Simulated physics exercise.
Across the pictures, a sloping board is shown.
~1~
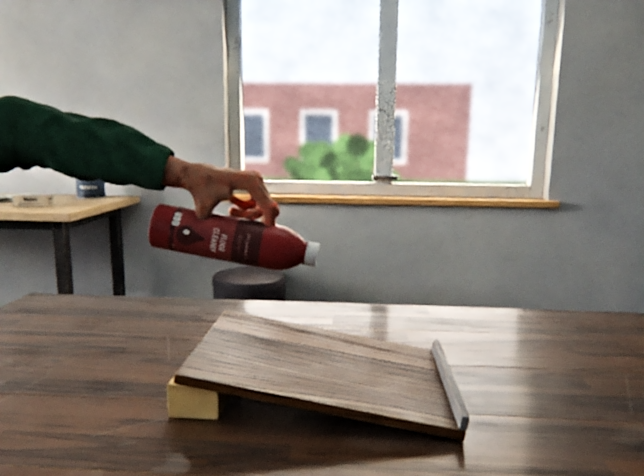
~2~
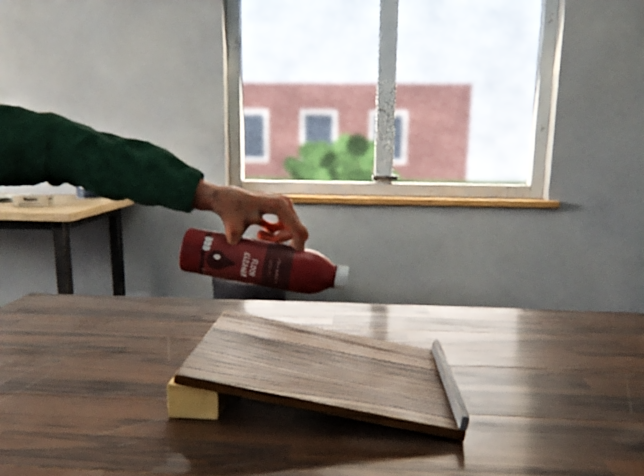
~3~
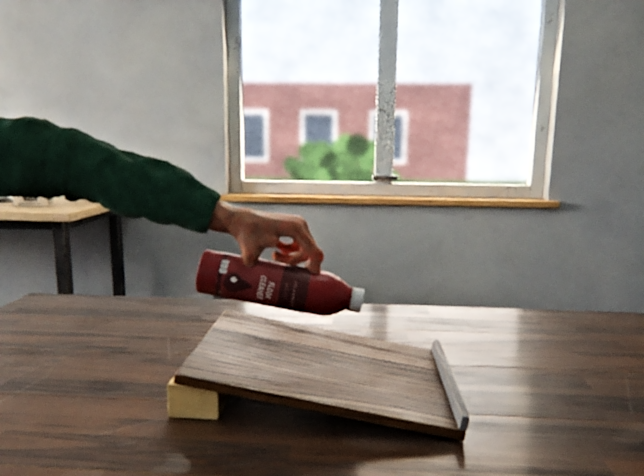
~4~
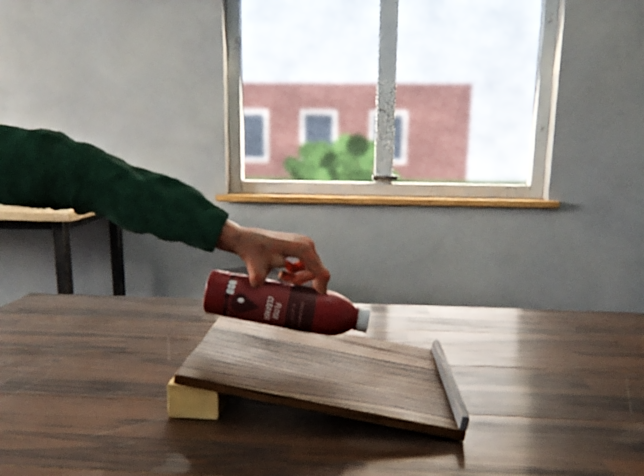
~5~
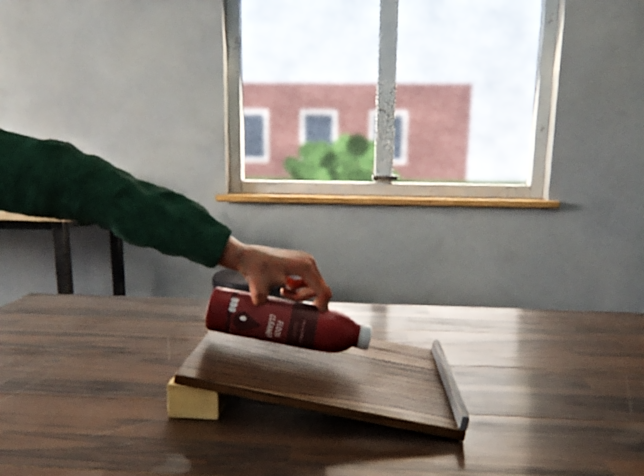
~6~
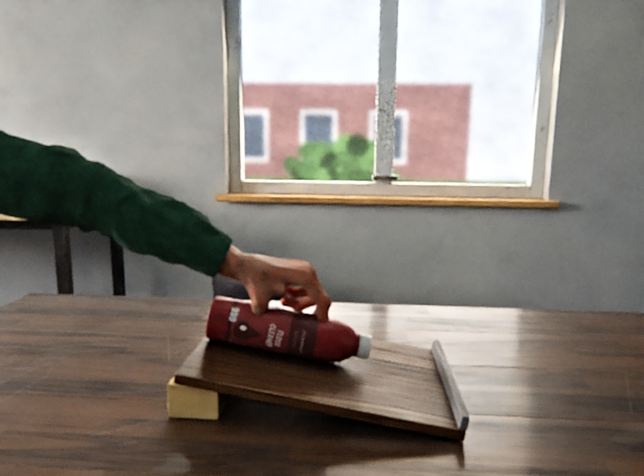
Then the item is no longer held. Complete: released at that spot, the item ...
Released at that spot, the item stays still.
Then, 0.30 s after the last picture, nothing has stirred.
Then, 0.70 s after the last picture, red bottle resting near (290, 333).
At rest, it is in place. Seen from the same camera at the end, red bottle near (290, 333). The red bottle remains at rest.
